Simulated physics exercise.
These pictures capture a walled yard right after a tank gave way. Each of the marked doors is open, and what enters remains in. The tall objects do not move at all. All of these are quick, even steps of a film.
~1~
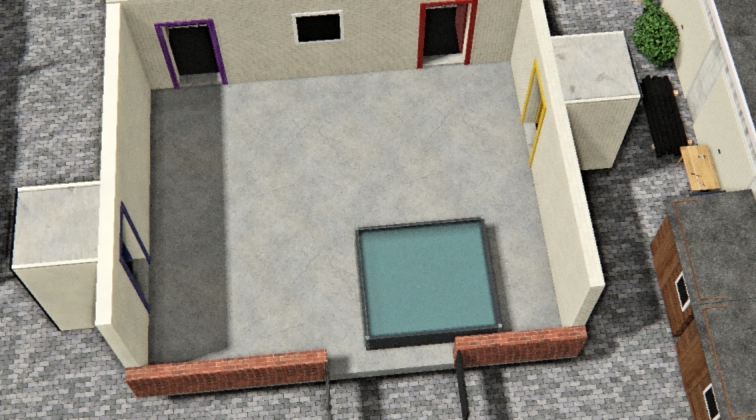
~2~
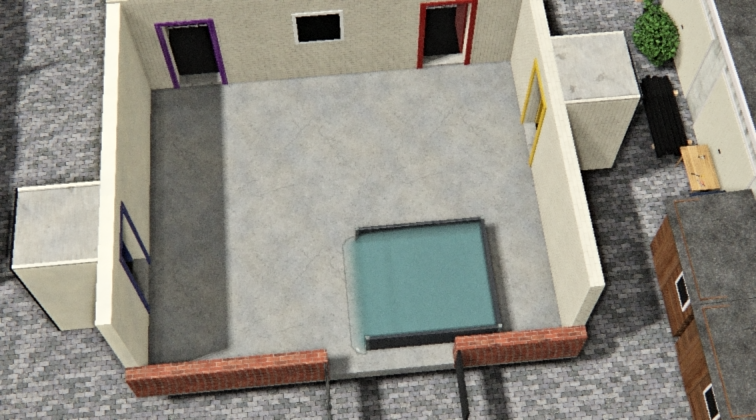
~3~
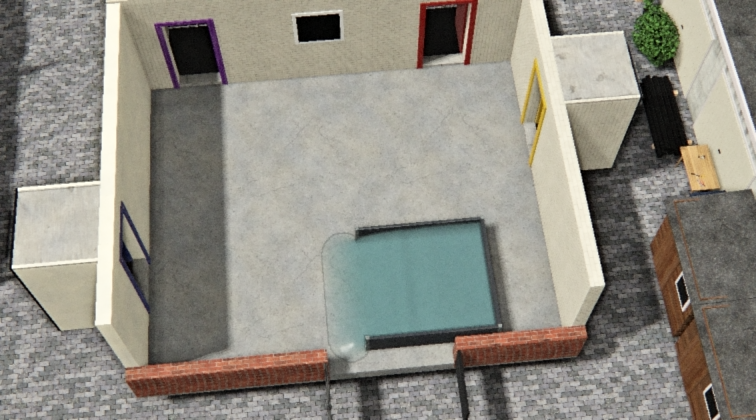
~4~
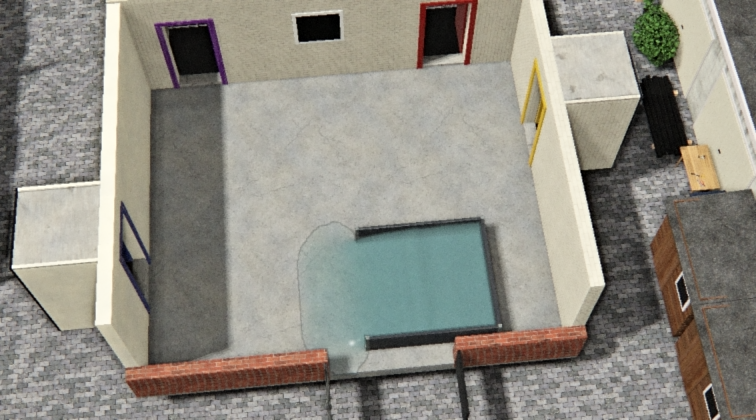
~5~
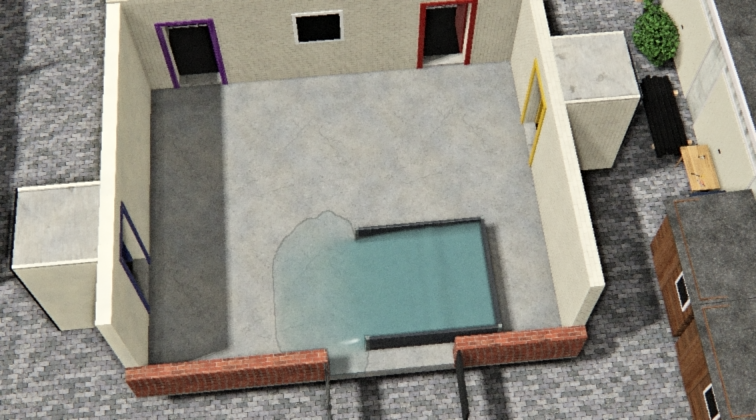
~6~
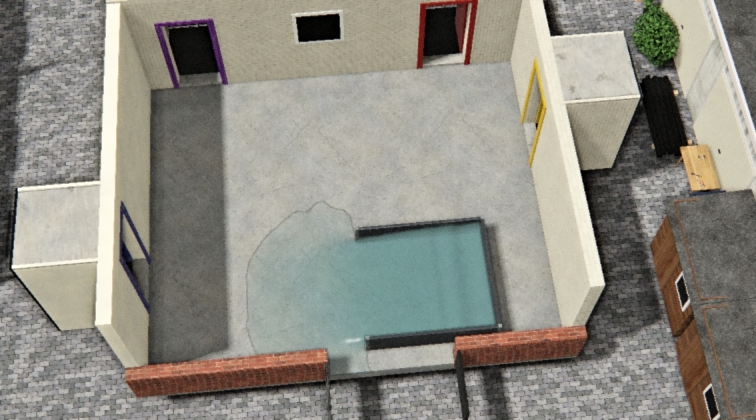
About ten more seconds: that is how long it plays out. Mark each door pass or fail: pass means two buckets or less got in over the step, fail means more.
Yellow door - pass, blue door - pass, red door - pass, purple door - fail.
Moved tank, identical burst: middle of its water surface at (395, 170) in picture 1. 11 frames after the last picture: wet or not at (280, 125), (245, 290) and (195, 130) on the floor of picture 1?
Taking the three spots in that order, I'd say drenched, then drenched, then drenched.
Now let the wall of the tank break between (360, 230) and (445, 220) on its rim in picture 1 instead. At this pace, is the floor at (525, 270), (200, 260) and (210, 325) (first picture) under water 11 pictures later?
The first spot is spared, the second spared and the third spared.
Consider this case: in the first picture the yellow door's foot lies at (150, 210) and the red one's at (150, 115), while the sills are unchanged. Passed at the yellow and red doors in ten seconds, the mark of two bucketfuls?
In that case the yellow door runs over the limit and the red door runs over the limit.
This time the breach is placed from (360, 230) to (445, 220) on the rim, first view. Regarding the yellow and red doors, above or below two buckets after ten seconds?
Result - yellow: Within bounds; red: Beyond the limit.
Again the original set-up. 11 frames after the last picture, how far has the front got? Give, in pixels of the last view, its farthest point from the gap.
About (150, 205).
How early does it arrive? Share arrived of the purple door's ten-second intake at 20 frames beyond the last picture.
The figure is near 0 per cent.
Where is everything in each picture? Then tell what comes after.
The first picture shows still water in the open tank at (427, 278).
In the second picture, water pours out at (364, 290) and has run to (351, 242).
In the third picture, water pours out at (364, 291) and has run to (338, 238).
In the fourth picture, the front is at (322, 231), out from the gap at (364, 291).
In the fifth picture, the front is at a hidden place, out from the gap at (364, 291).
In the sixth picture, the front is at (253, 267), out from the gap at (364, 292).
A moment on, water covers 30 % of the floor; the yellow door not reached, the blue door wet at the sill, nothing in, the red door not reached, the purple door not reached.
Next, water covers 35 % of the floor; the yellow door not reached, the blue door wet at the sill, nothing in, the red door not reached, the purple door not reached.
Then, water covers 40 % of the floor; the yellow door not reached, the blue door wet at the sill, nothing in, the red door not reached, the purple door not reached.
Later, water covers 55 % of the floor; the yellow door not reached, the blue door wet at the sill, nothing in, the red door not reached, the purple door over two buckets in.
In the end, water covers 85 % of the floor; the yellow door wet at the sill, nothing in, the blue door wet at the sill, nothing in, the red door wet at the sill, nothing in, the purple door far over two buckets in.
